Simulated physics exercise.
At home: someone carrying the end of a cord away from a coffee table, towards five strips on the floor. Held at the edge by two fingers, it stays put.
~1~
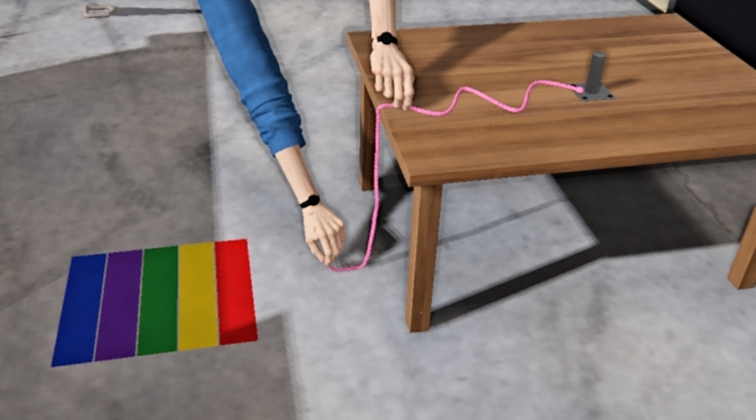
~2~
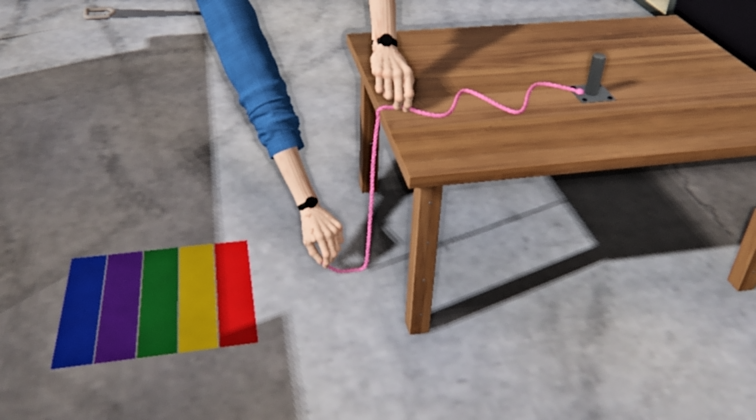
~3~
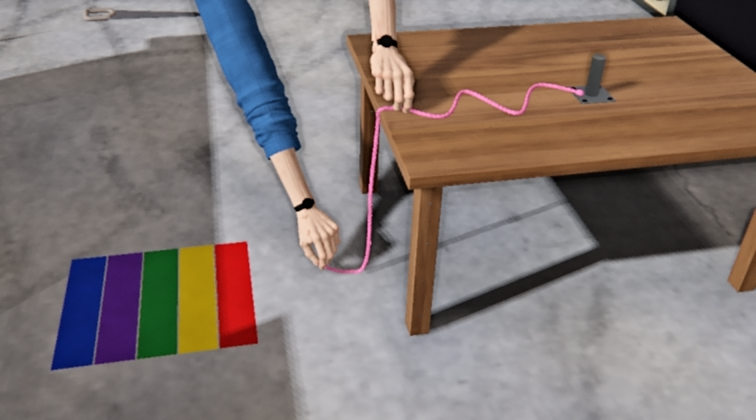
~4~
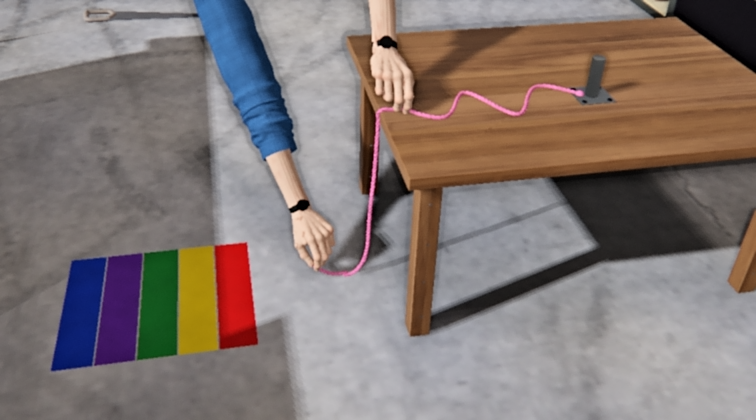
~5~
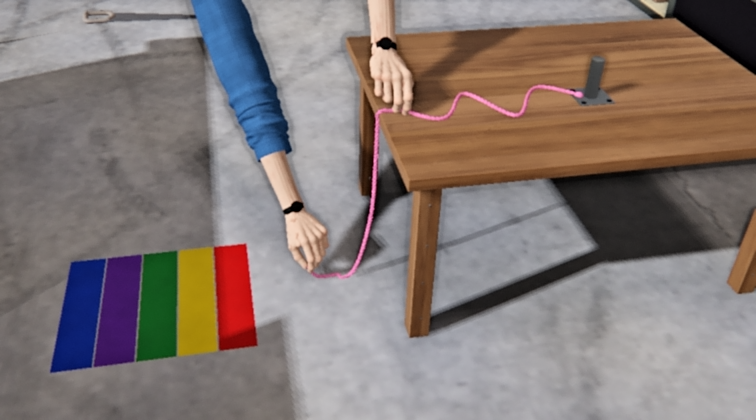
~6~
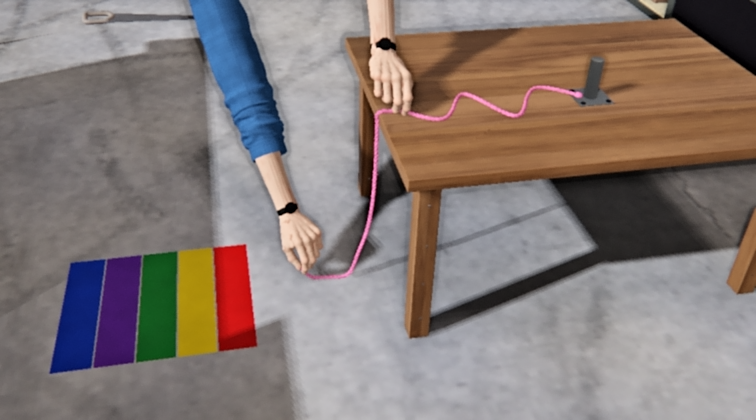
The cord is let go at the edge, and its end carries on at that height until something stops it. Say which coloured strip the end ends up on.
It ends up on the blue strip.
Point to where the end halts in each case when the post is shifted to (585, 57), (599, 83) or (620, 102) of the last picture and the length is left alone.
Near (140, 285), (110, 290) and (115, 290).
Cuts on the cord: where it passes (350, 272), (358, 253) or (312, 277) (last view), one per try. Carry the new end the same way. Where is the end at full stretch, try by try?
(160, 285), (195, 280), (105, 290).
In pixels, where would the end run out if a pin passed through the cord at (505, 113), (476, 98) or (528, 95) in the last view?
Expect roughly (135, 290) for the first, (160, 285) for the second and (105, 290) for the third.
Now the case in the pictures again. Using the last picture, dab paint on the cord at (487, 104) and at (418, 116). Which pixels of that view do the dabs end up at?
They end up around (435, 109) and around (326, 145).
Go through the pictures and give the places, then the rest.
The first frame shows end (326, 261); red (238, 322); yellow (198, 327); green (158, 332); purple (117, 337); blue (75, 342).
The second frame shows end (323, 263); cord through (544, 84) (508, 110) (454, 107) (380, 112) (372, 188) (367, 254).
The third frame shows end (320, 264).
The fourth frame shows end (315, 266); cord through (544, 86) (507, 112) (454, 109) (380, 114) (372, 190) (365, 256).
The fifth frame shows end (308, 268).
The sixth frame shows end (302, 269); cord through (543, 88) (506, 113) (452, 110) (379, 116) (374, 191) (356, 258).
A little later, end near (144, 287); over green.
Next, end near (106, 291); over purple.
When it is tight, end near (83, 294); over blue. It gets as far as the blue strip.
